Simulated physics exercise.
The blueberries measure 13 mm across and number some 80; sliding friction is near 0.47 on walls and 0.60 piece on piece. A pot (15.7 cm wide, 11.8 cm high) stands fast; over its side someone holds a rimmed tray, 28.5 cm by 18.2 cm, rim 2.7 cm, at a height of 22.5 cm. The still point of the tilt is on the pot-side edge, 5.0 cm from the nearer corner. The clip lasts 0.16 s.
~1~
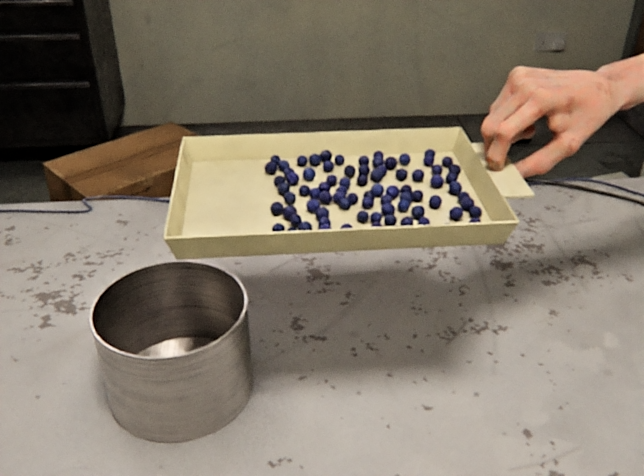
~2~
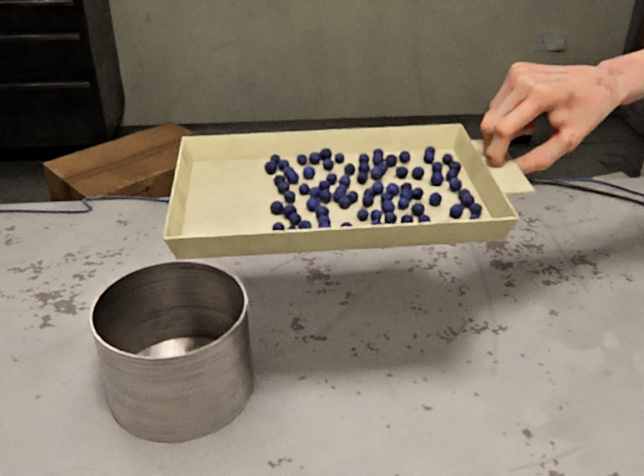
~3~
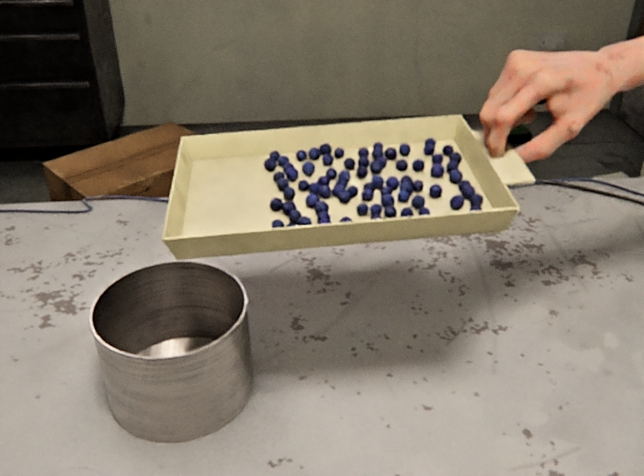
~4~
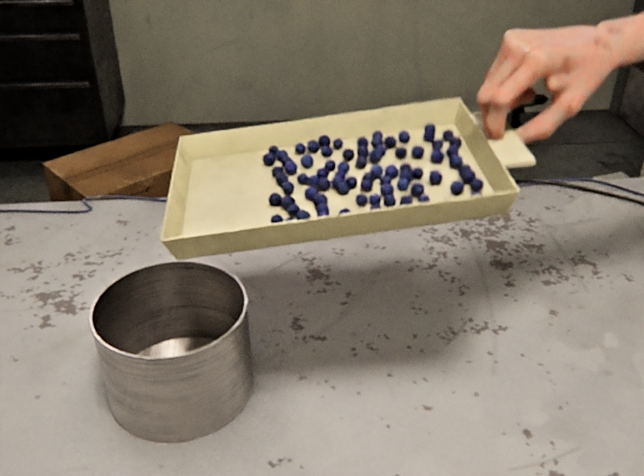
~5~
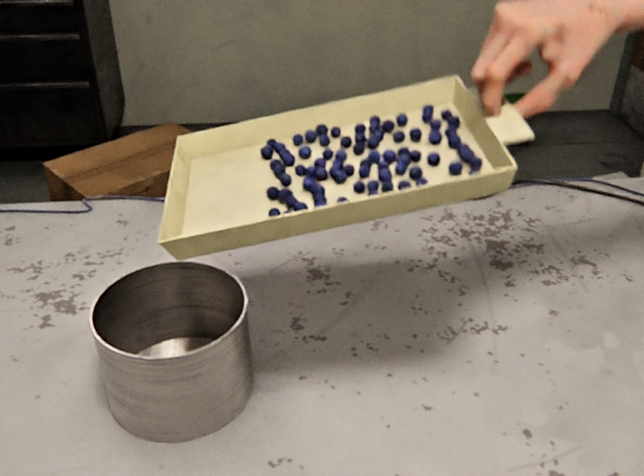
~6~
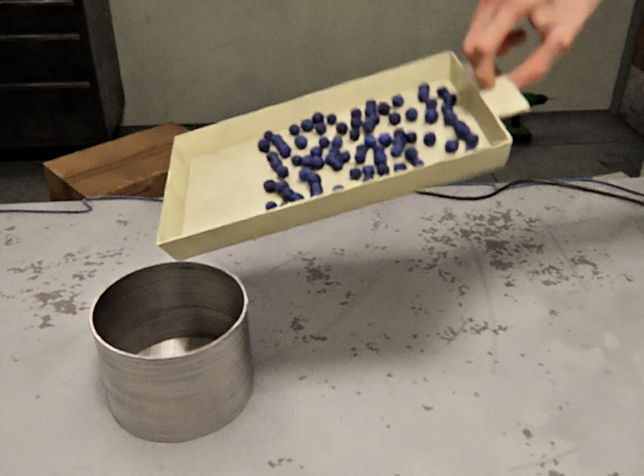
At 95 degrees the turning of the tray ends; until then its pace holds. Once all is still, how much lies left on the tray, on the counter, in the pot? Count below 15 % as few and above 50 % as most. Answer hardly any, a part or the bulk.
Tray: Hardly any, counter: The bulk, pot: A part.
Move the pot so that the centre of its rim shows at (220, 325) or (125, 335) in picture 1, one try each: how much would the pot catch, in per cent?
Some 5 and 75 per cent.
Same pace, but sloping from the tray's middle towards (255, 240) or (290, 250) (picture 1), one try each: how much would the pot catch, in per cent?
Some 10 and 5 per cent.
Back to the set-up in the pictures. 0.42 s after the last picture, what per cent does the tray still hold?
Some 100 per cent of the load.
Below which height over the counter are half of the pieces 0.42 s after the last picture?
Some 24 cm.
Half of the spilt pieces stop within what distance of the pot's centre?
About 22 cm.
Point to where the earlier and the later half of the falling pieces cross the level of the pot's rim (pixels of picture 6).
First near (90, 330), later near (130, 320).
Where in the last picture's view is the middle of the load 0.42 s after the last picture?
Around (156, 204).
Then, 0.25 s after the last picture, tilt 56 degrees; the tray holds 100 %, the pot 0 %.
Then, 0.42 s after the last picture, tilt 83 degrees; the tray holds 100 %, the pot 0 %.
Then, 0.71 s after the last picture, tilt 95 degrees; the tray holds 0 %, the pot 35 %.
In the end, tray 0 %, counter 55 %, pot 45 %.
